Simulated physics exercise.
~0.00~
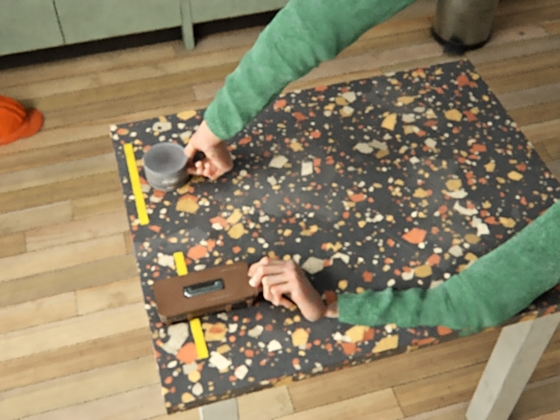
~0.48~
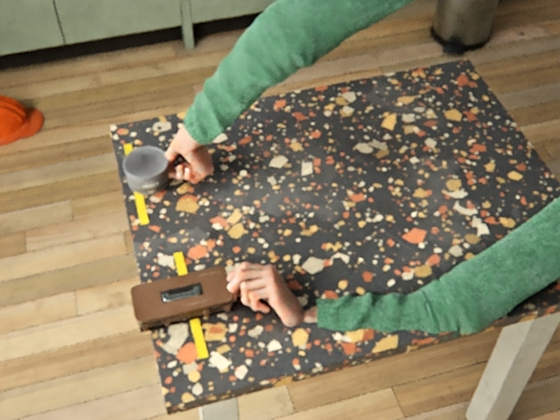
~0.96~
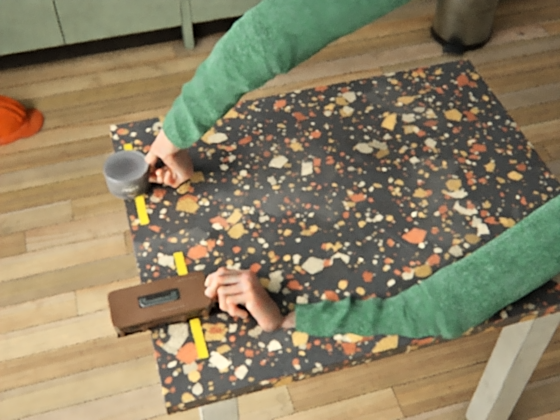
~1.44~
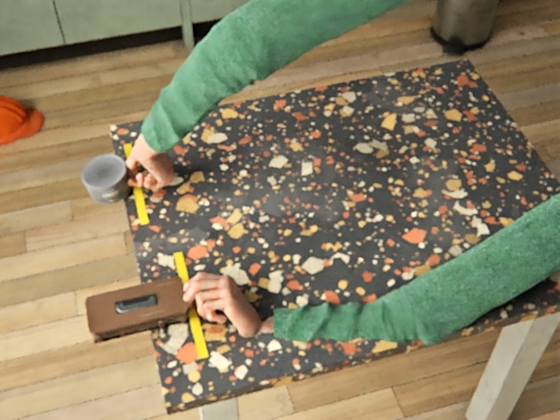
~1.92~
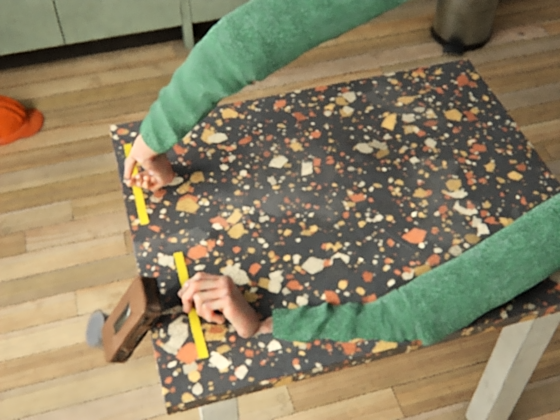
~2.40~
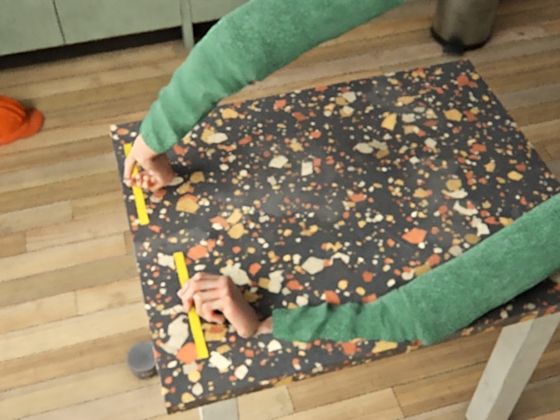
On a speckled table, two hands push a grey tub and brown case off the left edge.
